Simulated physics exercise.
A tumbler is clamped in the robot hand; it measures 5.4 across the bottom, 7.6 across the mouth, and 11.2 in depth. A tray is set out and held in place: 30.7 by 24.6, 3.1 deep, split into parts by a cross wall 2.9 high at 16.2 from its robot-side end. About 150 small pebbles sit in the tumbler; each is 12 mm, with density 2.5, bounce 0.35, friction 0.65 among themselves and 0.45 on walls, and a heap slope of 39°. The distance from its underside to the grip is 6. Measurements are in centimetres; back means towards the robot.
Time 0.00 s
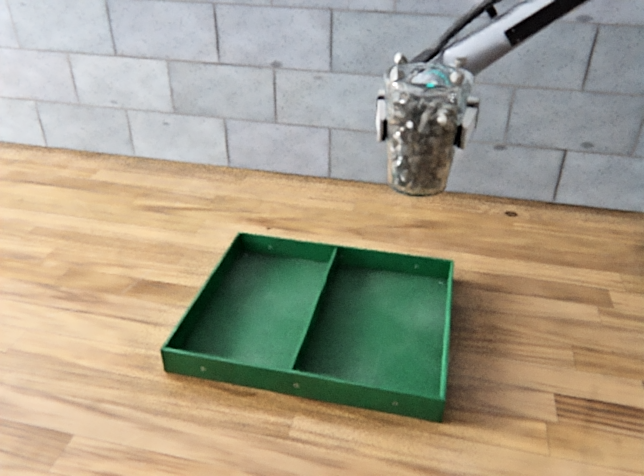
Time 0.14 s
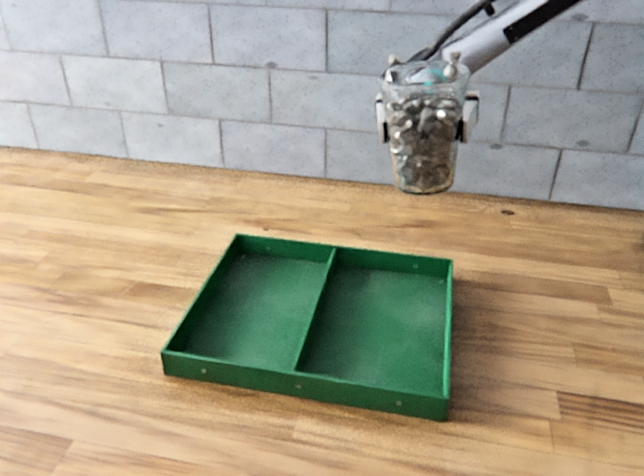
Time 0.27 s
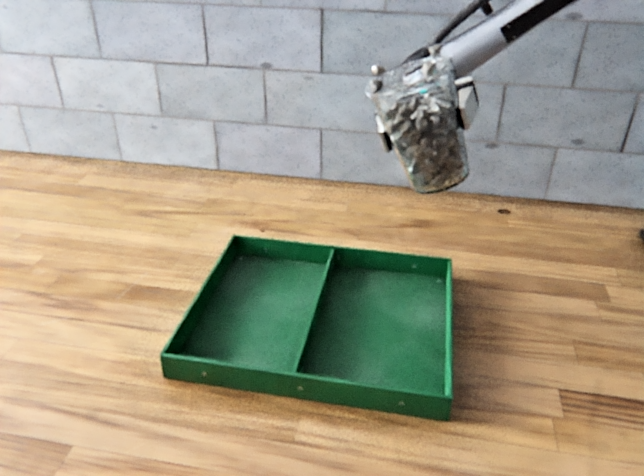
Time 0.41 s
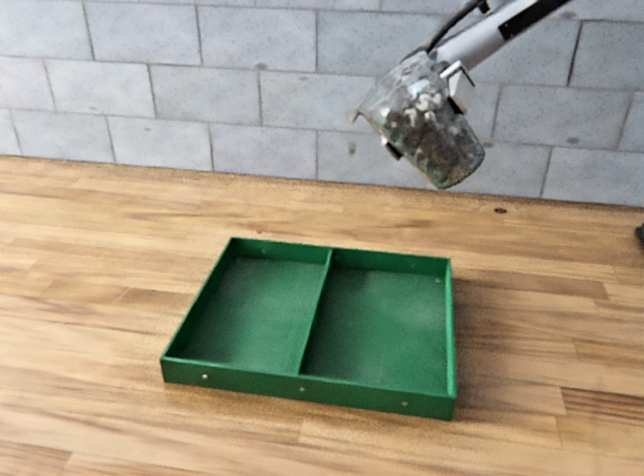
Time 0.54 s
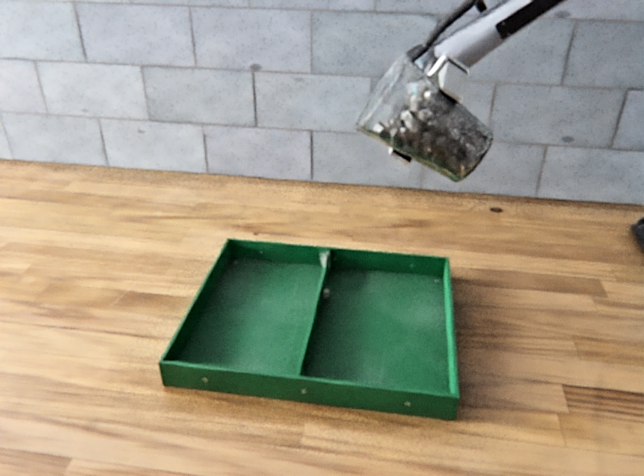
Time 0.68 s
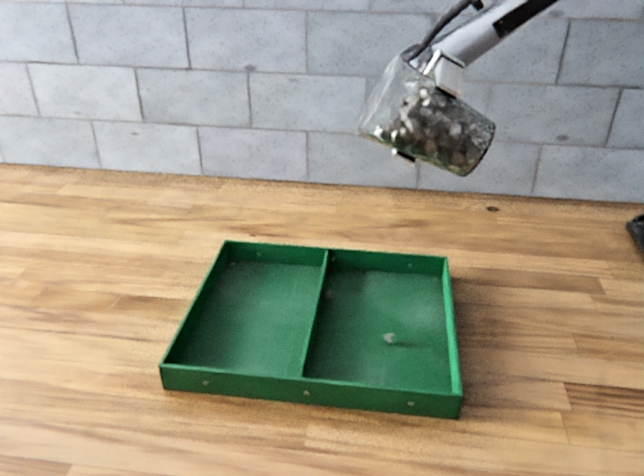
To begin with, a robot arm holds a clear tumbler full of small pebbles upright above a green tray divided into two parts on a wooden surface. The arm tilts the tumbler steadily to the left, and then a couple of pebbles drop into the tray's right-hand part while most remain inside.
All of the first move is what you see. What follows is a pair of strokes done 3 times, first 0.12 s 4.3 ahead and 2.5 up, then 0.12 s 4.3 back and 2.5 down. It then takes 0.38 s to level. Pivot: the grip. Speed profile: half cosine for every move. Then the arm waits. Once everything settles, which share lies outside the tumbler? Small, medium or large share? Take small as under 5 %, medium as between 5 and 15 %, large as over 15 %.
A large share.
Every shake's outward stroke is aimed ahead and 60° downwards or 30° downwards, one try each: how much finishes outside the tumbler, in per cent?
Near 0 and 10 percent respectively.
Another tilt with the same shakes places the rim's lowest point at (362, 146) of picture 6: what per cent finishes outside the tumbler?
Roughly 95 percent, give or take.
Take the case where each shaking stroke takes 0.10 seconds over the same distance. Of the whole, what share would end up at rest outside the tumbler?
Around 80 percent.
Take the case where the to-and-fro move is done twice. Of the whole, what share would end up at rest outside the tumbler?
50 per cent or so.
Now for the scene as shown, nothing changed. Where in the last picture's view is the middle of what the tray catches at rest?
Roughly at pixel (287, 315).
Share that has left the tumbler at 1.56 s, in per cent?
Close to 55 per cent of the load is out at that point.
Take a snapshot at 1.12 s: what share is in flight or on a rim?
Around 5 percent of the load.
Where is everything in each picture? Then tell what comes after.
In the first frame, tumbler middle at (422, 134), level; upper third of the load around (423, 115), from x 395 to 460, top at y 60; 153 in the tumbler.
In the second frame, tumbler middle at (424, 132), tilted 6° forward; upper third of the load around (425, 112), from x 390 to 455, top at y 55.
In the third frame, tumbler middle at (425, 130), tilted 22° forward; upper third of the load around (425, 110), from x 375 to 460, top at y 50.
In the fourth frame, tumbler middle at (427, 128), tilted 42° forward; upper third of the load around (424, 113), from x 350 to 470, top at y 85; 151 in the tumbler, 2 in flight or on a rim.
In the fifth frame, tumbler middle at (428, 126), tilted 58° forward; upper third of the load around (426, 111), from x 325 to 480, top at y 85; 151 in the tumbler, 1 in the robot-side part, 1 in flight or on a rim.
In the sixth frame, tumbler middle at (429, 124), tilted 64° forward; upper third of the load around (425, 110), from x 330 to 480, top at y 85; 151 in the tumbler, 2 in the robot-side part.
By 1.12 s, tilted 64° forward, highest piece 29 above the table; 95 in the tumbler, 35 in the far-side part, 15 in the robot-side part, 8 in flight or on a rim.
By 1.56 s, tilted 40° forward, highest piece 29 above the table; 66 in the tumbler, 55 in the far-side part, 30 in the robot-side part, 2 in flight or on a rim.
By 1.98 s, level, highest piece 27 above the table; 66 in the tumbler, 55 in the far-side part, 32 in the robot-side part.
By 3.03 s, level, highest piece 27 above the table; 66 in the tumbler, 55 in the far-side part, 32 in the robot-side part.
Final count, 66 in the tumbler, 55 in the far-side part, 32 in the robot-side part. That is 57 % outside the tumbler.
